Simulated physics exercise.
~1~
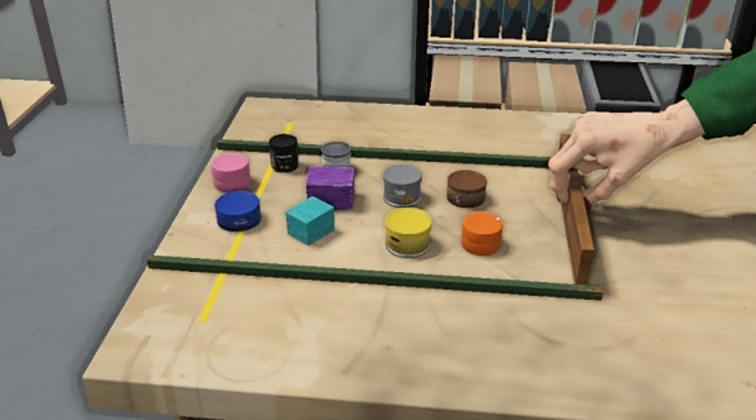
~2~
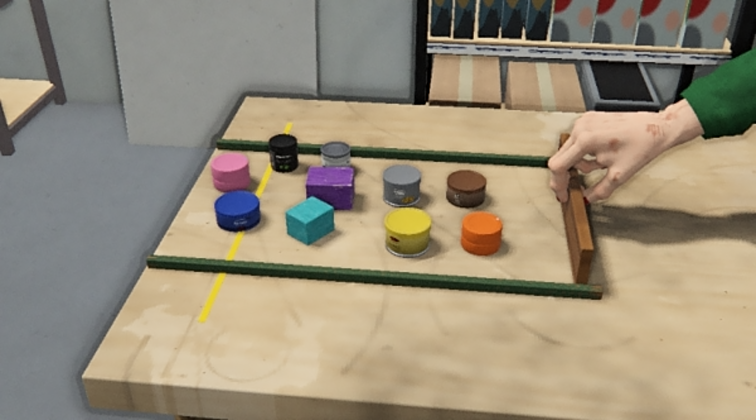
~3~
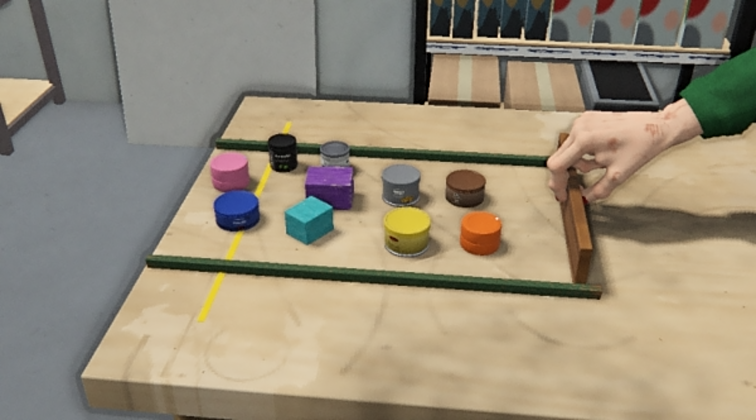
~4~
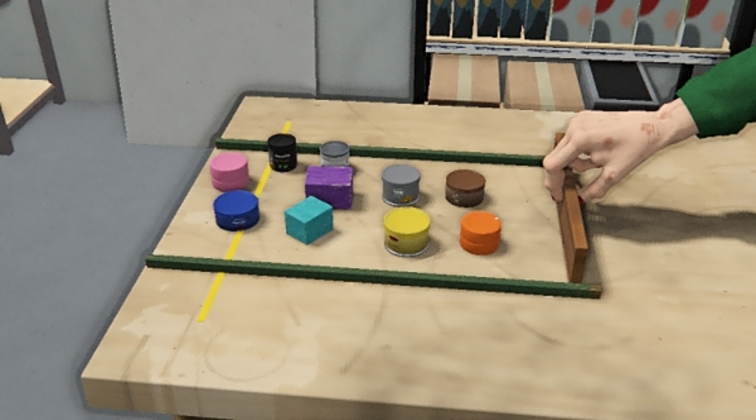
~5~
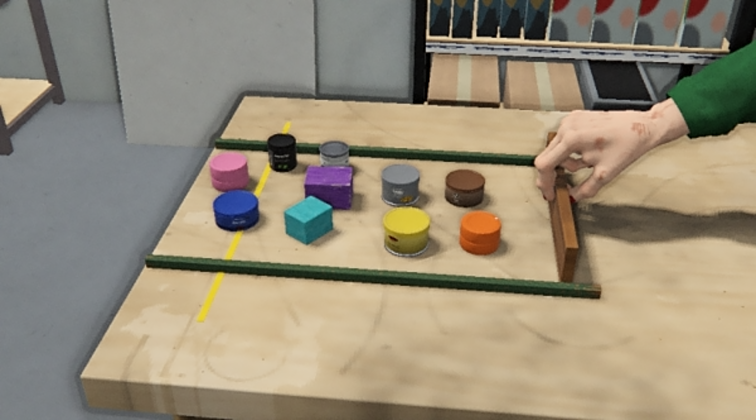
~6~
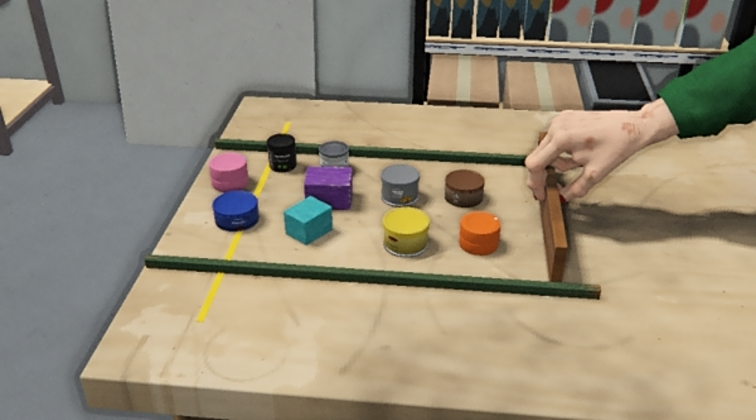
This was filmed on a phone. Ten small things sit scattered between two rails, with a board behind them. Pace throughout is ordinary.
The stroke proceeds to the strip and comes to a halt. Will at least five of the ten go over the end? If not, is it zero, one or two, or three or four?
No, one or two go over.
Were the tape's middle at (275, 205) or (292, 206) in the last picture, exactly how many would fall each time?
0 and 0.
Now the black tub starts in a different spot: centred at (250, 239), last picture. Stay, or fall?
From that start, the object then is safe.
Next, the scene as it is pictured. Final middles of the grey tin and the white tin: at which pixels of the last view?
First (211, 160), then (258, 149).
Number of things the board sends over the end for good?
Result - number fallen: 1.
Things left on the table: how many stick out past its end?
The number overhanging is 2.
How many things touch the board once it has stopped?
Number in contact with it: 5.
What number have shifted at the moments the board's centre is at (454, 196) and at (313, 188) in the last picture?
Well, it's 4 at the first one and 9 at the second.
A little later, none off yet; pink lid at rest near (229, 173); blue tub at rest near (236, 211); black tub at rest near (282, 153).
When it is over, the number that fall off is one or two; down, blue tub.
